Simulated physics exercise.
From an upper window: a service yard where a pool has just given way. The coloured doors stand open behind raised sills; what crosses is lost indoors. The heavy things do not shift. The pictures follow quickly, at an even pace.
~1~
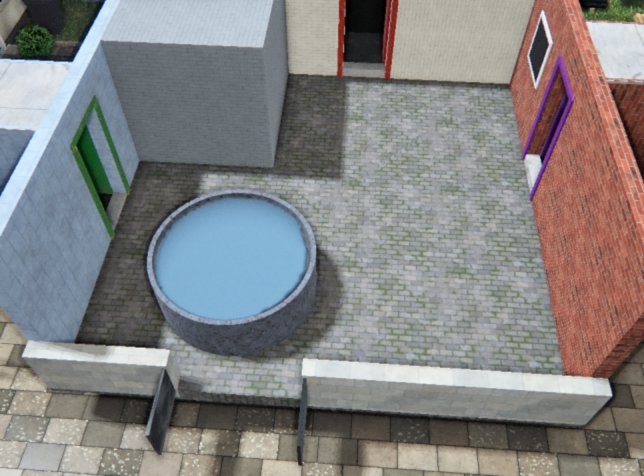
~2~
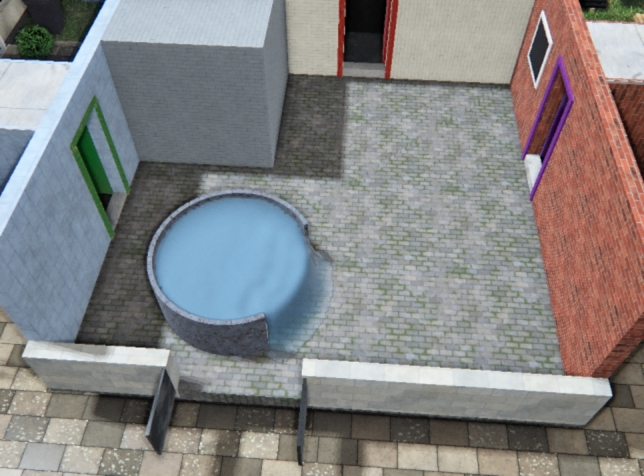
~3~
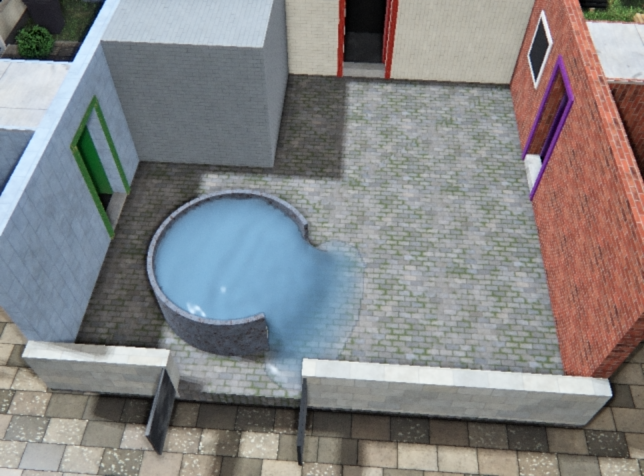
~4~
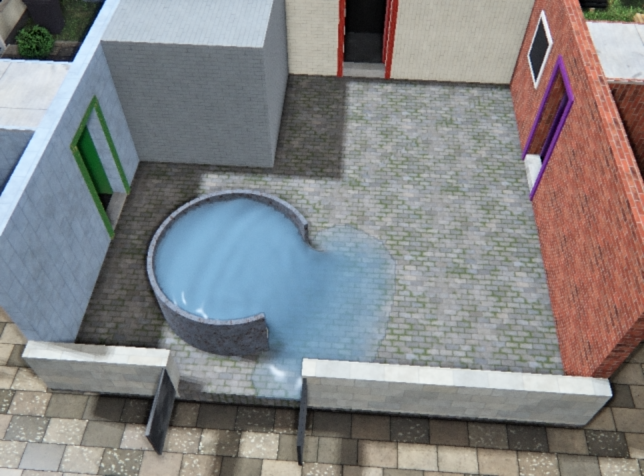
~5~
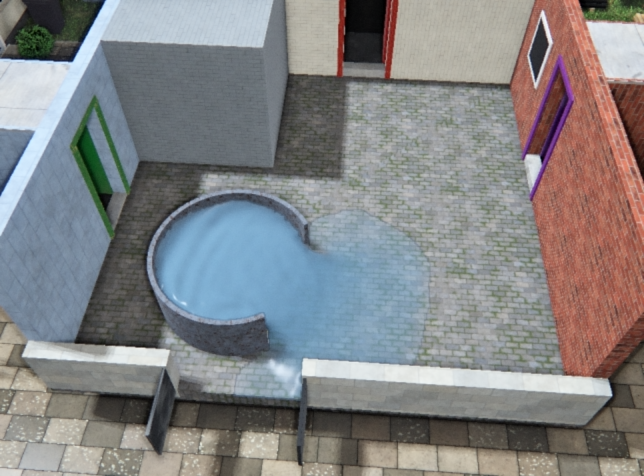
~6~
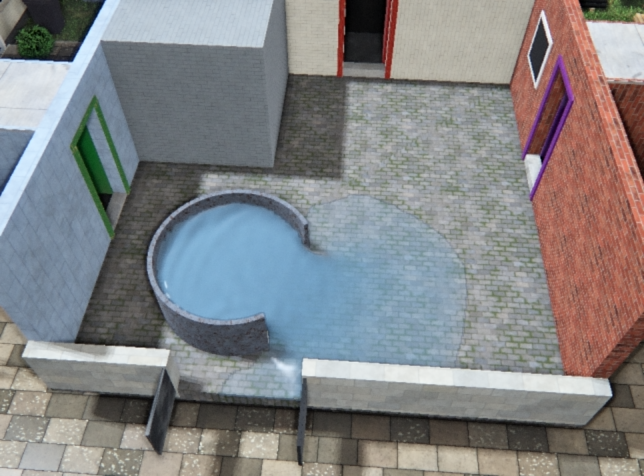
A round grey pool standing full in a walled yard, its side giving way and water spreading rightward across the paving.
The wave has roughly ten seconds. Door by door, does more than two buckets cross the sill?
One by one: The green door admits no more than that; the purple door admits no more than that; the red door admits no more than that.
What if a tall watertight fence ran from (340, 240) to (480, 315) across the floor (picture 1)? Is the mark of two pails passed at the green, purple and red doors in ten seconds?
My reading: Green door stays under; purple door lets less in; red door holds.
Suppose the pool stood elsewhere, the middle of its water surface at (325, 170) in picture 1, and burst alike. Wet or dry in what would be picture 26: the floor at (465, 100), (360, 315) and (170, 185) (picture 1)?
In that order: Awash, covered, dry.
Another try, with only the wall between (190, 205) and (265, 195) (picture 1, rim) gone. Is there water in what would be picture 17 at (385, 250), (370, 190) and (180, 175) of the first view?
As listed: Not flooded, under water, under water.
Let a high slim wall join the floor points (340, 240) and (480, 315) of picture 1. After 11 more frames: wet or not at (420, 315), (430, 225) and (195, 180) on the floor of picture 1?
In turn: Awash, dry, free of water.
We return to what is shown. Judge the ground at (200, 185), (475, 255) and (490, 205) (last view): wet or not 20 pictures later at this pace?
In that order: Dry, awash, covered.
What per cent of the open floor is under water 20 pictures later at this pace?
Some 45 per cent.
A moment on, water covers 35 % of the floor; the green door not reached, the purple door not reached, the red door not reached.
Next, water covers 40 % of the floor; the green door not reached, the purple door wet at the sill, nothing in, the red door not reached.
Then, water covers 45 % of the floor; the green door not reached, the purple door wet at the sill, nothing in, the red door not reached.
Later, water covers 80 % of the floor; the green door not reached, the purple door wet at the sill, nothing in, the red door wet at the sill, nothing in.
In the end, water covers 90 % of the floor; the green door wet at the sill, nothing in, the purple door wet at the sill, nothing in, the red door wet at the sill, nothing in.
